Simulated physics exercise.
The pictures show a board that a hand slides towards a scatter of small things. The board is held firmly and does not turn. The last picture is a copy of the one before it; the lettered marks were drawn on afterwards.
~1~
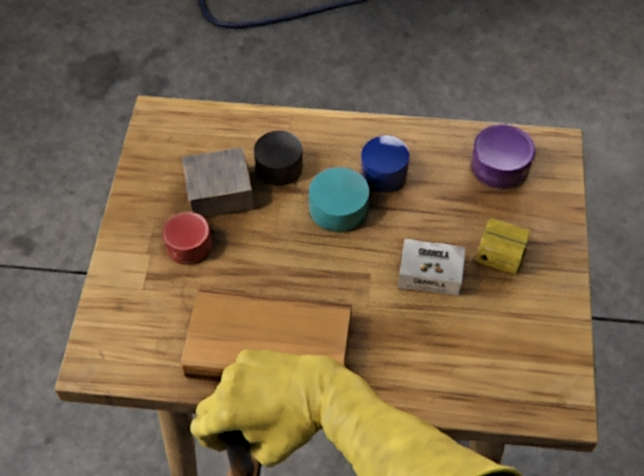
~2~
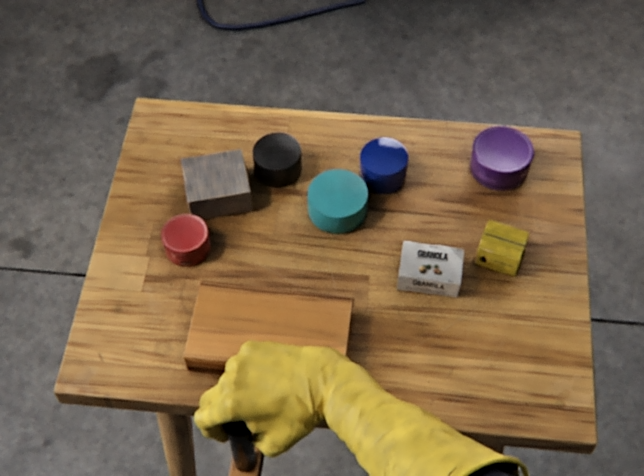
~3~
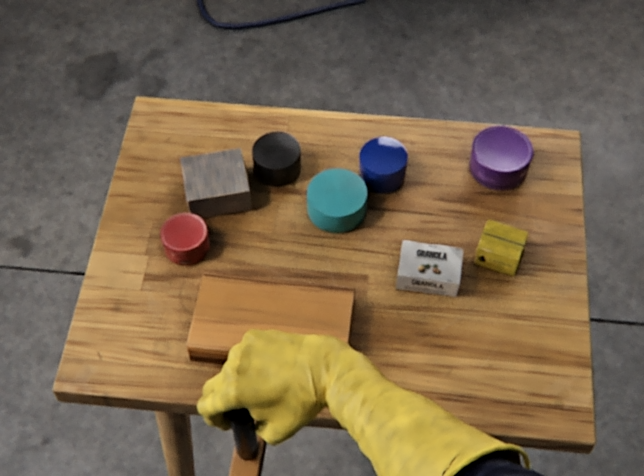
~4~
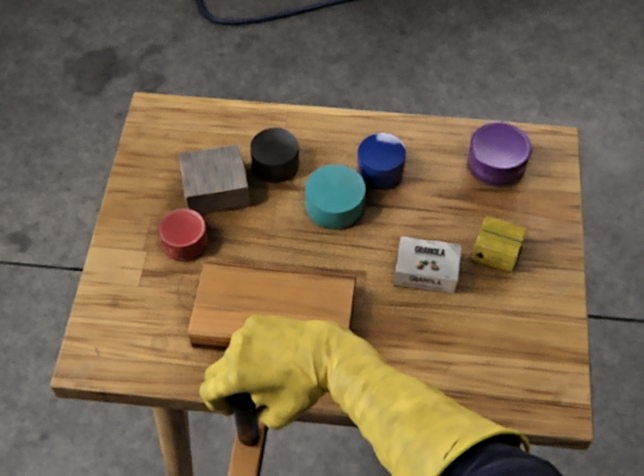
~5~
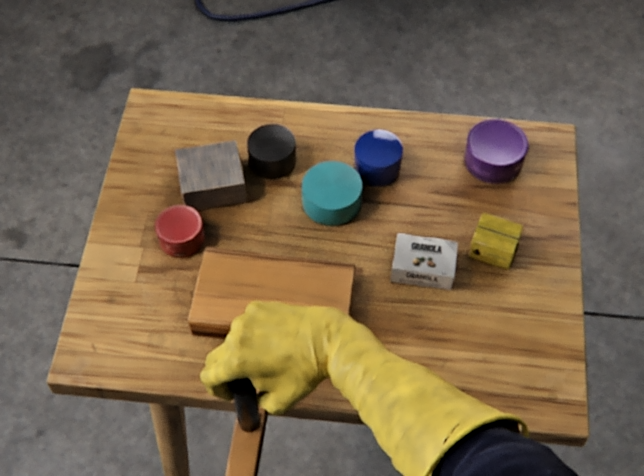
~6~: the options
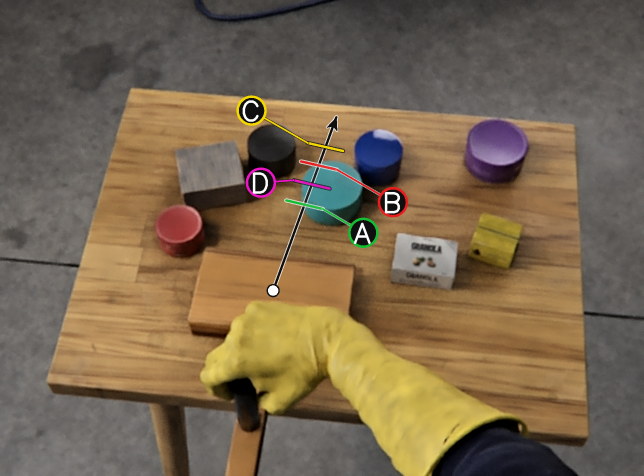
The video shows a yellow-gloved hand holding a wooden board at the near side of a wooden table and sliding it slowly a short way forward, while coloured tins, a grey block, a white packet and a yellow box sit beyond.
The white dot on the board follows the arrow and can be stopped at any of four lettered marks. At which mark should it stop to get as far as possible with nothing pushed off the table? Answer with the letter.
At C, and not beyond.
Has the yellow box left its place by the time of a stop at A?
No.
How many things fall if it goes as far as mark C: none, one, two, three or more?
In all, none.
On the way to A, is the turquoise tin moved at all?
By then, yes.
On the marked copy, A at (304, 205); B at (319, 166); C at (326, 147); D at (312, 184); the arrow from (273, 291) to (336, 117); the white dot at (273, 291).
Following C. Soon after the start, board (294, 243); turquoise tin (333, 188); purple tub (496, 151).
Later, board (313, 191); blue pot (395, 142); turquoise tin (342, 139).
In the end, board (326, 156); turquoise tin (348, 106); black tin (285, 103); nothing has fallen.
As for the rest, A is safe but short; B is safe but short; D is safe but short.
